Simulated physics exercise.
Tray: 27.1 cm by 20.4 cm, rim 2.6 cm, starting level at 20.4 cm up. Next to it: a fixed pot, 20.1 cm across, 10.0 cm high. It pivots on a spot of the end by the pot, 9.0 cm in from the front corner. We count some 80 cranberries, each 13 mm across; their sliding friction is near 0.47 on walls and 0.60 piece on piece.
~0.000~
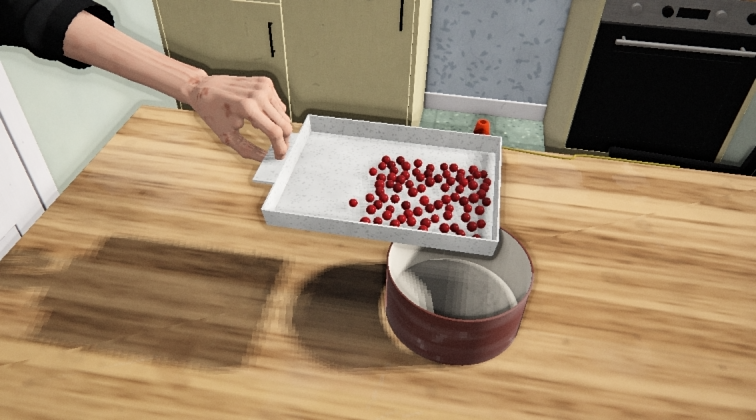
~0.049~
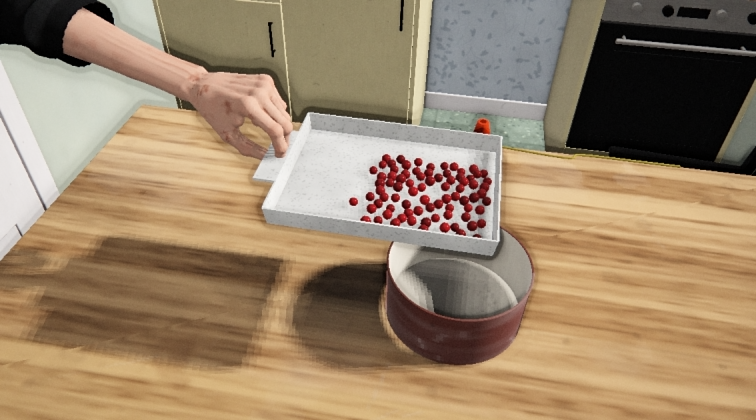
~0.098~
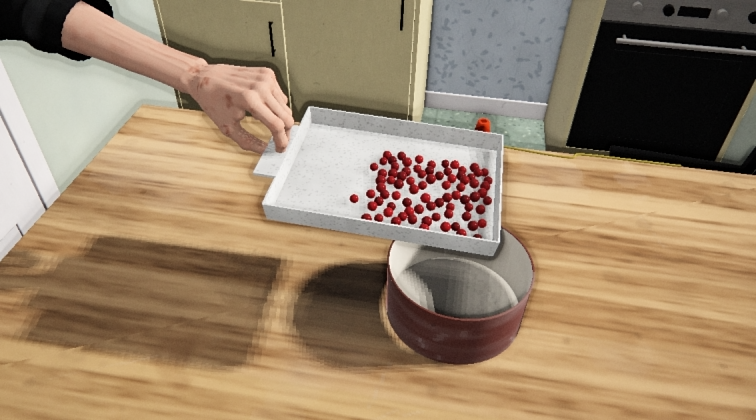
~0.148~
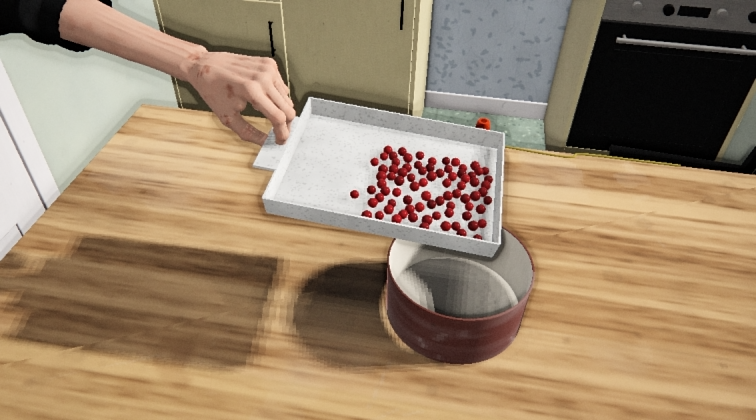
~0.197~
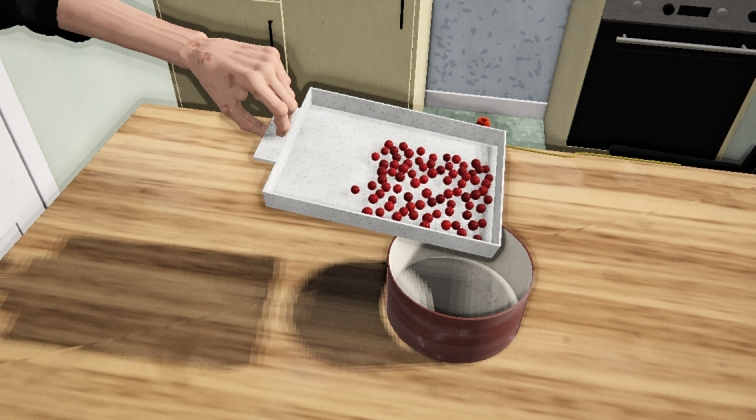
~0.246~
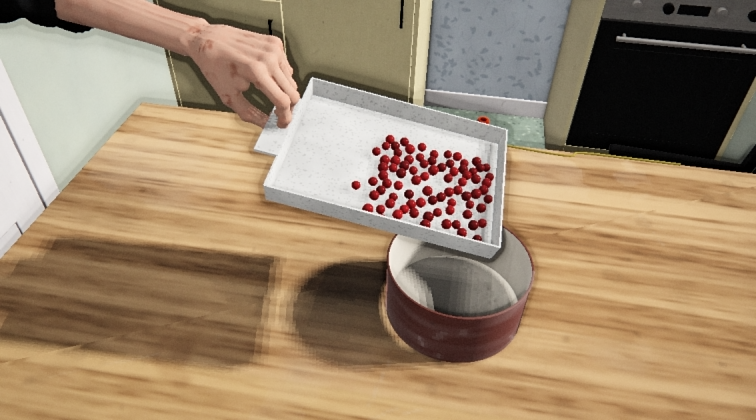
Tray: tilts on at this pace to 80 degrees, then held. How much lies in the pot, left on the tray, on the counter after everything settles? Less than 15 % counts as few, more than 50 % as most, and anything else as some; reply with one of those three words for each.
Here it is: Pot: Few, tray: Most, counter: Few.
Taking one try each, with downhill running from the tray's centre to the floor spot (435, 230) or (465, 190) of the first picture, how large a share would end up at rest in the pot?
About 0 per cent on the first try and 0 per cent on the second.
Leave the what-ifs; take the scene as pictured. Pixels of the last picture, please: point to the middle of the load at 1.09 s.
Roughly (474, 199).
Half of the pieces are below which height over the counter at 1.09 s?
I'd say near 24 cm.
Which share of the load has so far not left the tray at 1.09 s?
100%, roughly.
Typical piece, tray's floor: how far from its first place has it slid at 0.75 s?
4 cm.
After 0.75 s, tilt 44 degrees; the tray holds 100 %, the pot 0 %.
After 1.09 s, tilt 66 degrees; the tray holds 100 %, the pot 0 %.
After 1.52 s, tilt 80 degrees; the tray holds 100 %, the pot 0 %.
In the end, at 1.8 s, pot 0 %, tray 100 %, counter 0 %.
